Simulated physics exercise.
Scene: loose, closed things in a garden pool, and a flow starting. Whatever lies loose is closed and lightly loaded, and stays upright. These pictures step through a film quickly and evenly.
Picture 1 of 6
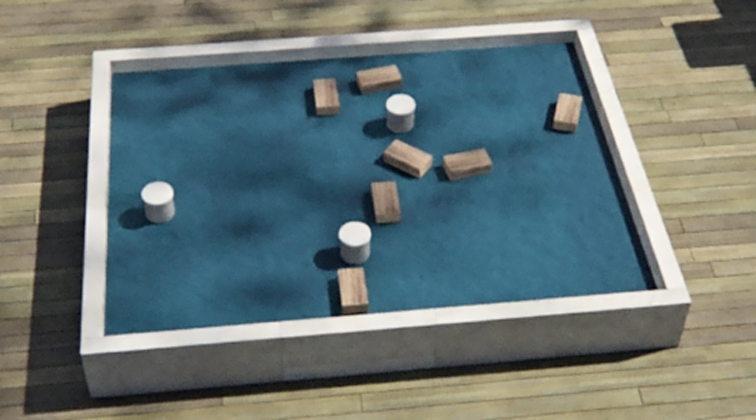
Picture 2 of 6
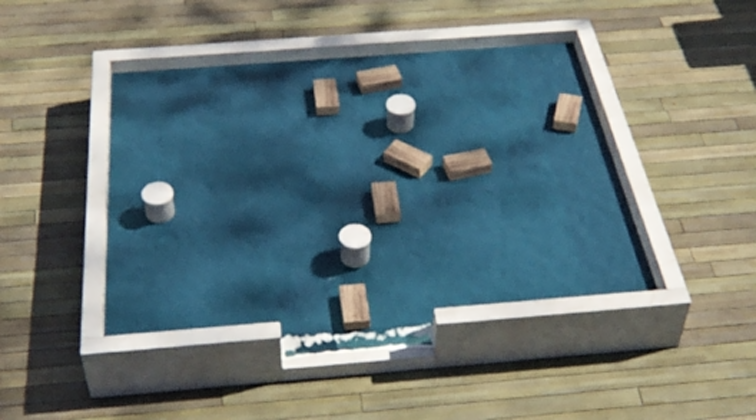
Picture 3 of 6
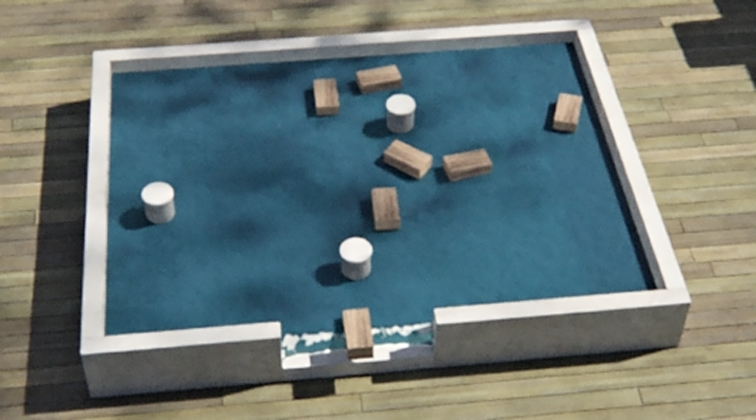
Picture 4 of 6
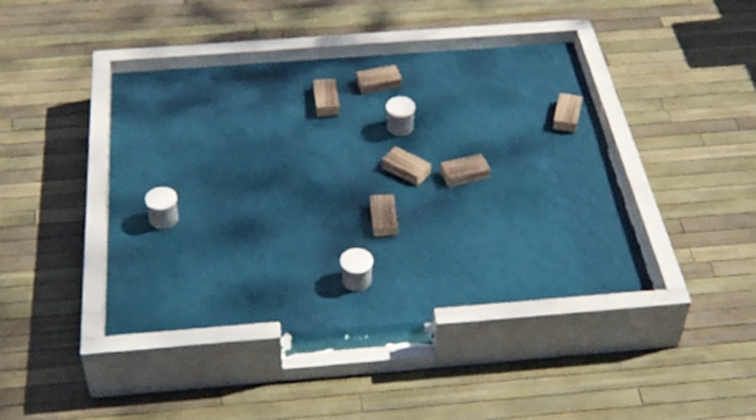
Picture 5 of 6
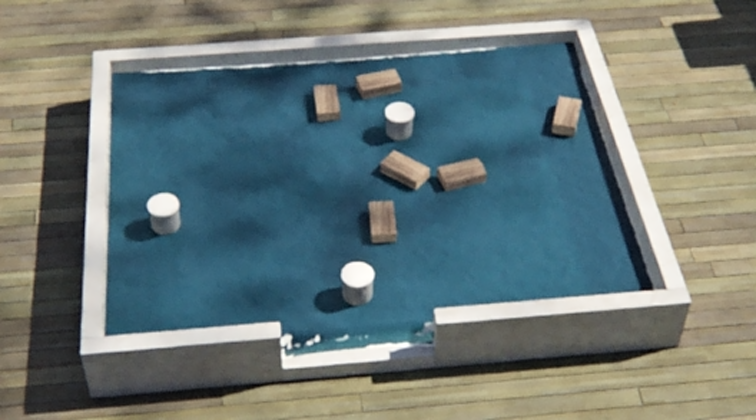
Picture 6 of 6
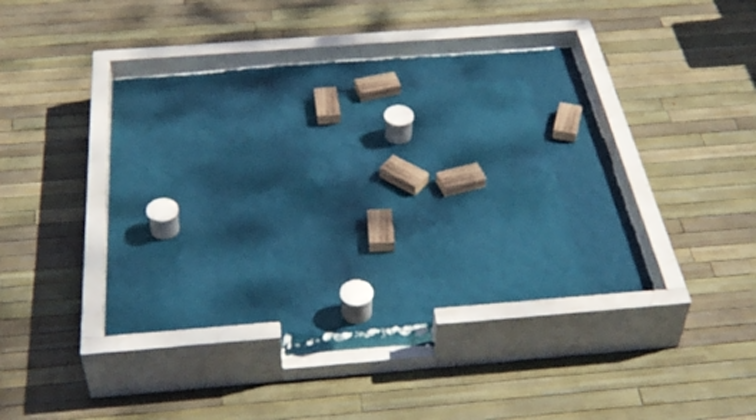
To begin with, wooden blocks and white pails float in a walled garden pool. A gap opens in the near wall, and the closest block drifts into it and passes out of view. The nearest pail follows toward the opening, while the remaining blocks and pails shift slightly, mostly toward the near side.
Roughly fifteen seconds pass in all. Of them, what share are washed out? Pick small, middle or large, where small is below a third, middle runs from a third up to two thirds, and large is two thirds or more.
Middle.
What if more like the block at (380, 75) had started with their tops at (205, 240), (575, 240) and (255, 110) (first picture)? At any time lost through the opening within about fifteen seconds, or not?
The first departs, the second departs, the third remains behind.
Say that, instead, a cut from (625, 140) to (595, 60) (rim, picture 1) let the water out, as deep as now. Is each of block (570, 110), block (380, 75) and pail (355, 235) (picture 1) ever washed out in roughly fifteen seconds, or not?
Item one: Leaves; item two: Leaves; item three: Remains.
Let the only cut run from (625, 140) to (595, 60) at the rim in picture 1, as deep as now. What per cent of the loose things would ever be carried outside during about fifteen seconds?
60 per cent.
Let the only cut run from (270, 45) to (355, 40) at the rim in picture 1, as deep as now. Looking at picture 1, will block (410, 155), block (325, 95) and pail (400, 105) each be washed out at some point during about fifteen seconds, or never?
Following that order: Escaped; escaped; escaped.
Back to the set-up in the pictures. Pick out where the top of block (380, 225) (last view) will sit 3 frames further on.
Approximately at pixel (375, 252).
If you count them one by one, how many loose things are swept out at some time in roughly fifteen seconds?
You get 5.
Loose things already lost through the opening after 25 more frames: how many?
That gives 3.
A moment on, 2 of 10 are out; 8 afloat.
Next, 3 of 10 are out; 7 afloat.
Later, 3 of 10 are out; 7 afloat.
In the end, 5 of 10 are out; 5 afloat.
